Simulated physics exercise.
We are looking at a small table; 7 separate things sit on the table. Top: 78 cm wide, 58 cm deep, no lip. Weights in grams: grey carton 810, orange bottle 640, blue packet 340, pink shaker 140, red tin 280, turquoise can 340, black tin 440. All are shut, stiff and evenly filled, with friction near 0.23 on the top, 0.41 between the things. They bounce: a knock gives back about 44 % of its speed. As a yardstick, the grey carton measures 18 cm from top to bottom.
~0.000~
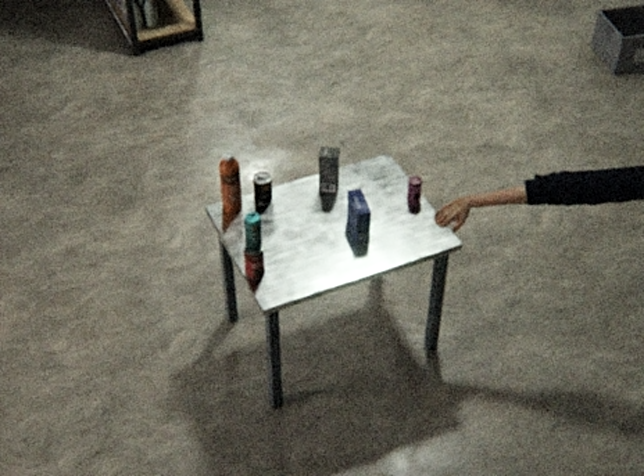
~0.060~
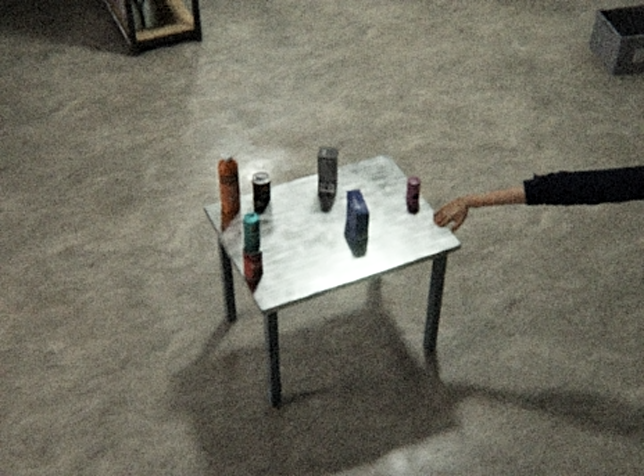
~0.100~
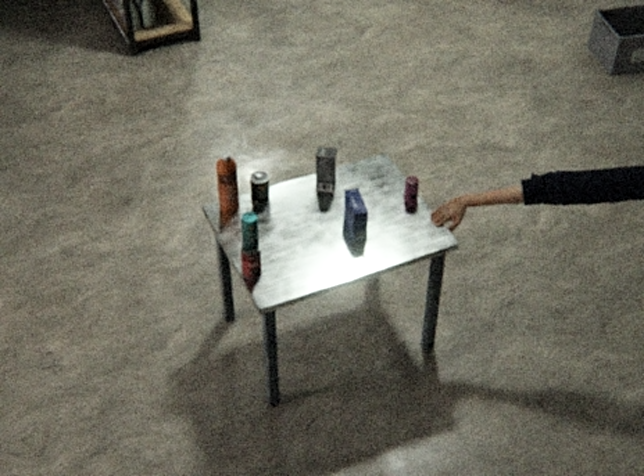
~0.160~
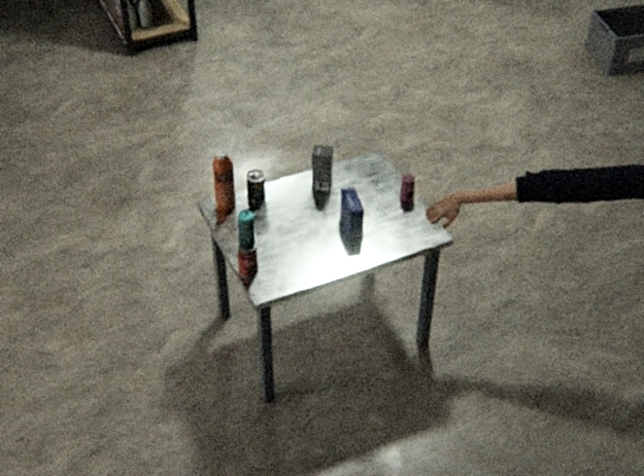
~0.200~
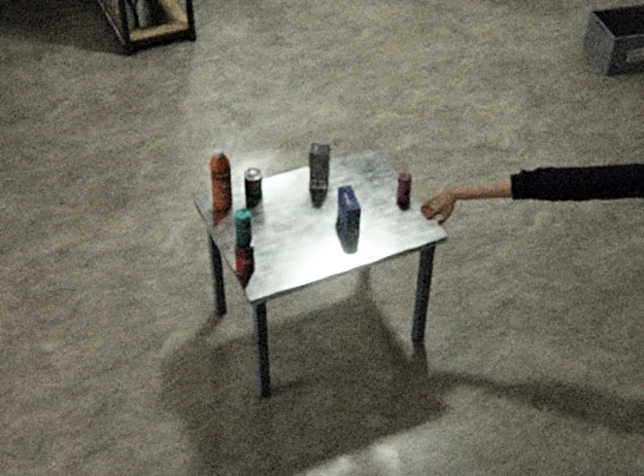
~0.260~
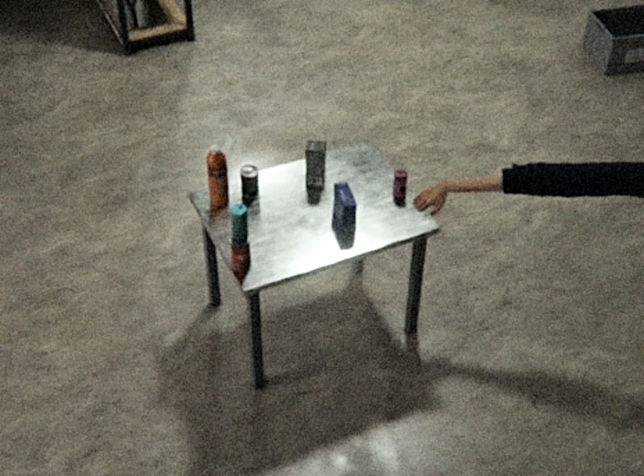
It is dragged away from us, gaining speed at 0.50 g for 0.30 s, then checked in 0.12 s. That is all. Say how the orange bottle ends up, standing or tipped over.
The orange bottle keeps standing.
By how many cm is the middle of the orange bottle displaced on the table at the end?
Some 3 cm.
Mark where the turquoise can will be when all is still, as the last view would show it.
Around (190, 177).
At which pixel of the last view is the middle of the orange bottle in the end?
Near (197, 139).
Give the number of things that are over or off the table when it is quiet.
2 of them.
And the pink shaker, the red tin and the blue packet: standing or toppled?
The pink shaker is still upright; the red tin tips over; the blue packet is still upright.
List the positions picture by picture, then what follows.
The first frame shows orange bottle (230, 181); grey carton (329, 171).
The second frame shows pink shaker (413, 191); red tin (253, 260).
The third frame shows turquoise can (250, 231); black tin (260, 188).
The fourth frame shows table along by 2 cm; grey carton (322, 170); blue packet (352, 213).
The fifth frame shows table along by 5 cm; turquoise can (243, 228) slid 3 cm; pink shaker (404, 187) slid 3 cm.
The sixth frame shows table along by 10 cm; orange bottle (218, 174) slid 5 cm; turquoise can (240, 224) slid 5 cm.
After 0.46 s, table along by 31 cm; orange bottle slid 13 cm near (206, 155); turquoise can slid 13 cm; red tin slid 13 cm.
After 0.66 s, table along by 31 cm; orange bottle slid 4 cm near (198, 141); red tin leaning 18°; turquoise can leaning 18°.
At rest (2.8 s), tipped over on the table, red tin and turquoise can; the other 5 in place, give or take 5 cm. Seen from the same camera at the end, orange bottle near (196, 139).
